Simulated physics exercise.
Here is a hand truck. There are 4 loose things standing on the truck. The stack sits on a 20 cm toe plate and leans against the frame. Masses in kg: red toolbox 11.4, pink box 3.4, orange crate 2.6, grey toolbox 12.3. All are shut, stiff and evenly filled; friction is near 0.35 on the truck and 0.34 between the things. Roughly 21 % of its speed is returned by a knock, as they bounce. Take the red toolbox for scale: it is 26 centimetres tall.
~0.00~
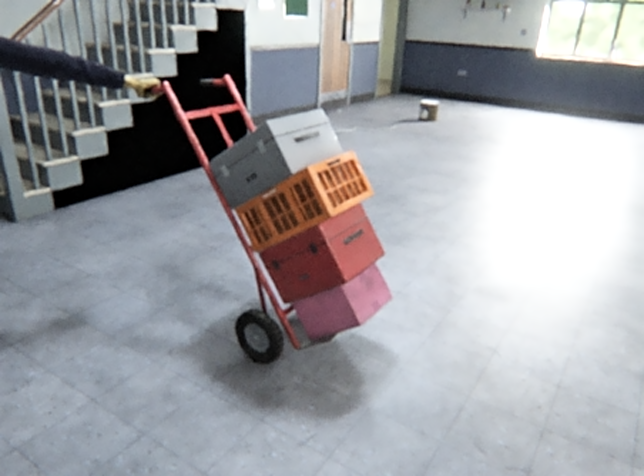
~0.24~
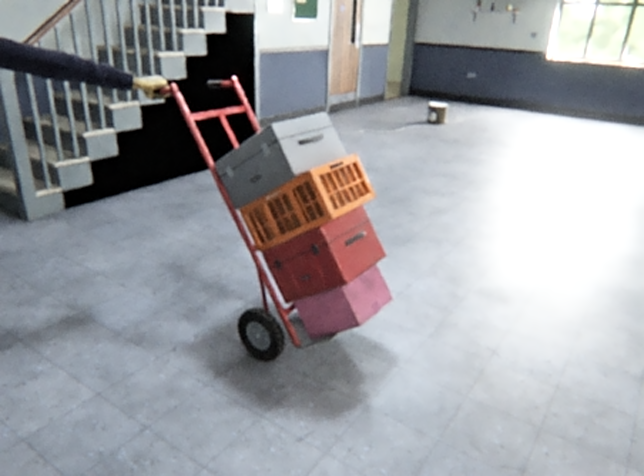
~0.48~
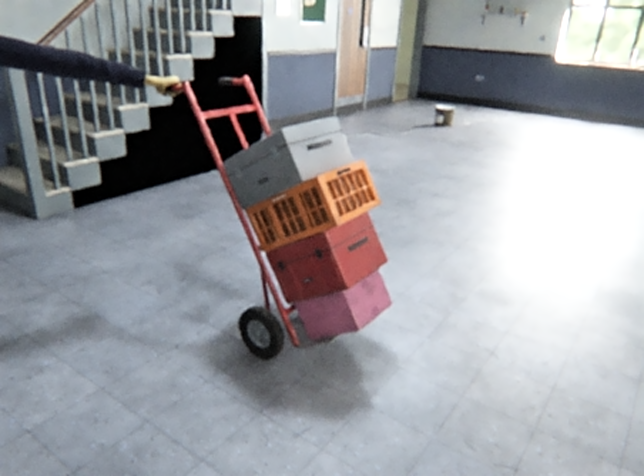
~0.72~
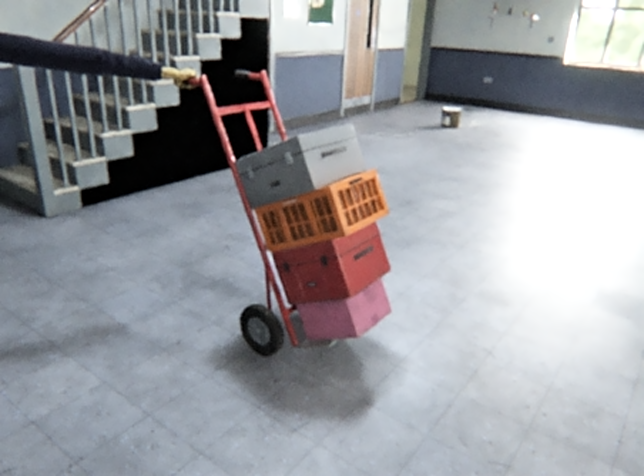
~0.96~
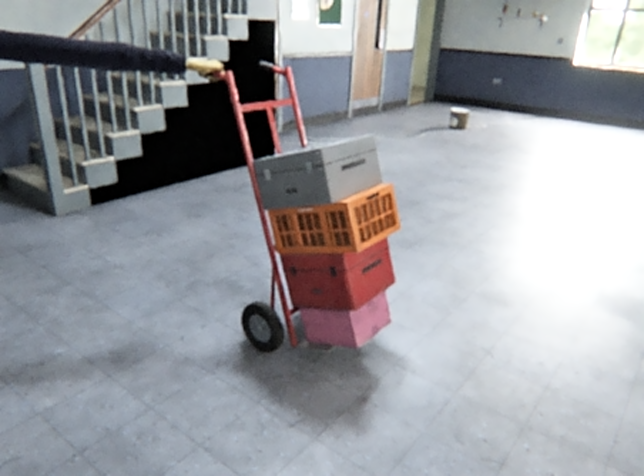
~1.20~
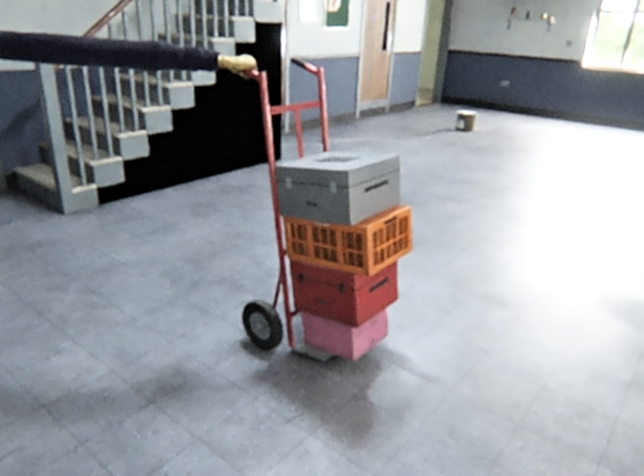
The clip opens on a red hand truck leaning back toward the left, held by a gloved hand, with a pink box, red toolbox, orange crate and grey toolbox stacked on it. The arm pushes the handle rightward, slowly at first and then faster, and the truck and its stack swing up to nearly upright.
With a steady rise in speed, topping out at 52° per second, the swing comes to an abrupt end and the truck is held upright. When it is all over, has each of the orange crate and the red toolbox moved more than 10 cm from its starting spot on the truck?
As I see it, orange crate: Out of place; red toolbox: Out of place.
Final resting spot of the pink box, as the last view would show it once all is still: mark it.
Roughly pixel (387, 343).
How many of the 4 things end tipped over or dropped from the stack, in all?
It comes to 4.
Around 1.80 s, truck upright; orange crate tipped 14° against what carries it near (387, 259); red toolbox tipped 14° against what carries it near (365, 295); grey toolbox tipped 14° against what carries it.
Around 2.40 s, truck upright; orange crate and grey toolbox now dropped from the stack; red toolbox tipped 43° against what carries it near (398, 313); pink box tipped 43° against what carries it.
Around 2.70 s, truck upright; red toolbox now dropped from the stack; pink box on its side.
Around 3.00 s, truck upright; pink box on its side.
Finally (3.7 s), dropped from the stack, red toolbox, orange crate and grey toolbox; on their side or leaning hard on the truck, pink box. Final places as that camera would see them, orange crate near (584, 445), red toolbox near (440, 359).
